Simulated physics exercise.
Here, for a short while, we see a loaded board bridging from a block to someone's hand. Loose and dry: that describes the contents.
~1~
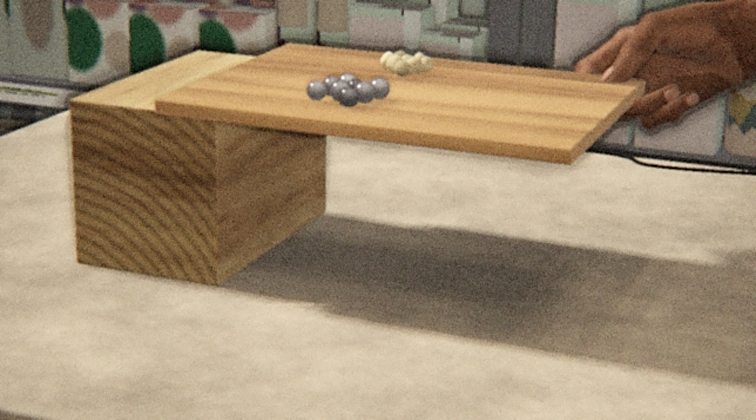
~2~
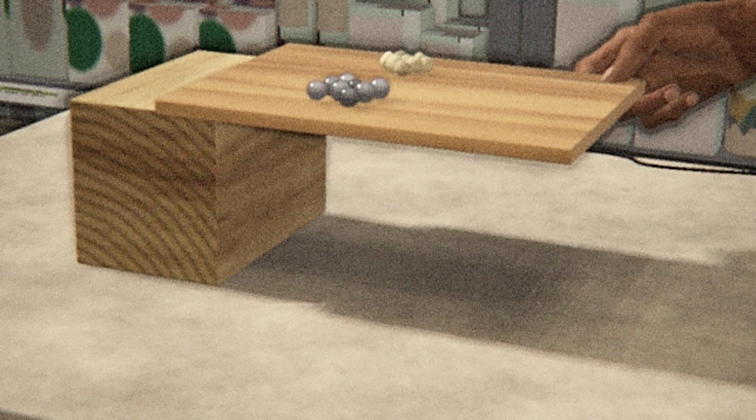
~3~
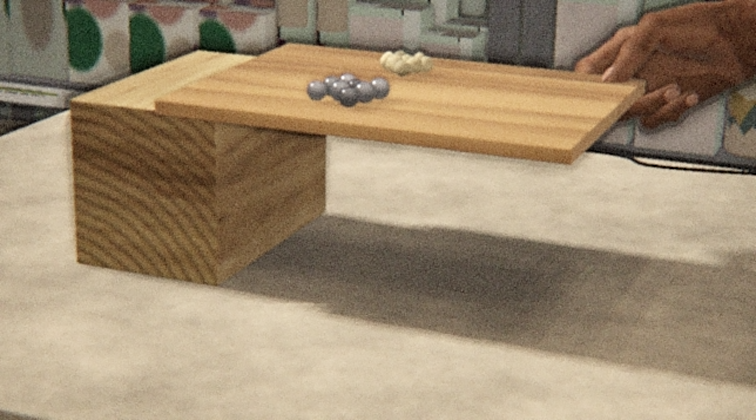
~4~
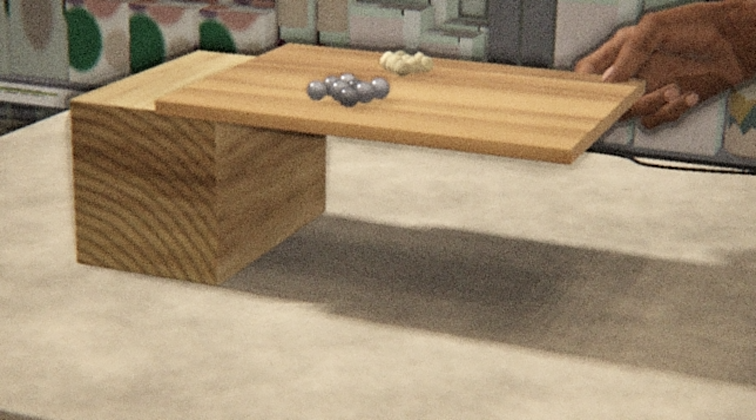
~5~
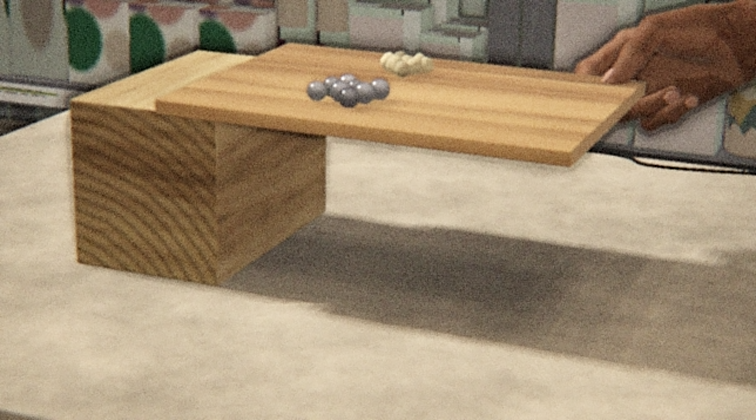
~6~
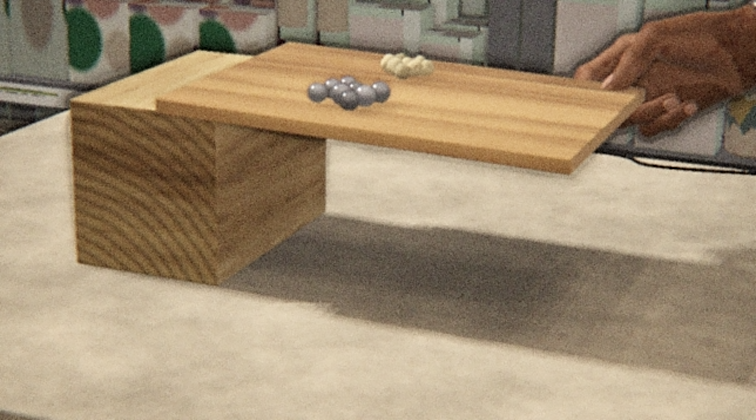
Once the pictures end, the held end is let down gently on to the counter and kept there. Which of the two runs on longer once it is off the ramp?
Ends up farther out: The nearest one.
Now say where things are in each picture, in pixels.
The first frame shows held end of the board (561, 152), level; block (207, 160), nearly half as high as the board is long; near portion (356, 88), a few steel balls; far portion (407, 63), a few macadamia nuts.
The second frame shows held end of the board (561, 152), level; far portion (407, 63).
The third frame shows held end of the board (561, 152), level; near portion (356, 88).
The fourth frame shows held end of the board (561, 152), level; far portion (407, 63).
The fifth frame shows held end of the board (561, 154), level; near portion (341, 92).
The sixth frame shows held end of the board (561, 162), down by 1°; block (207, 160); near portion (356, 91), not moving; far portion (408, 66), not moving.
Then, 0.29 s later than the last frame, board sloping at 10°; near portion every one still on the board; far portion every one still on the board.
Then, 0.65 s later than the last frame, board sloping at 23°; near portion roughly two thirds still on the board; far portion every one still on the board.
Then, 1.04 s later than the last frame, board resting at 30°; near portion mostly up to a board's length out; far portion mostly less than half a board's length out.
When it is over, board resting at 30°; near portion mostly more than two board lengths out, roughly two thirds gone off the counter; far portion mostly up to a board's length out; the near portion has gone farther.
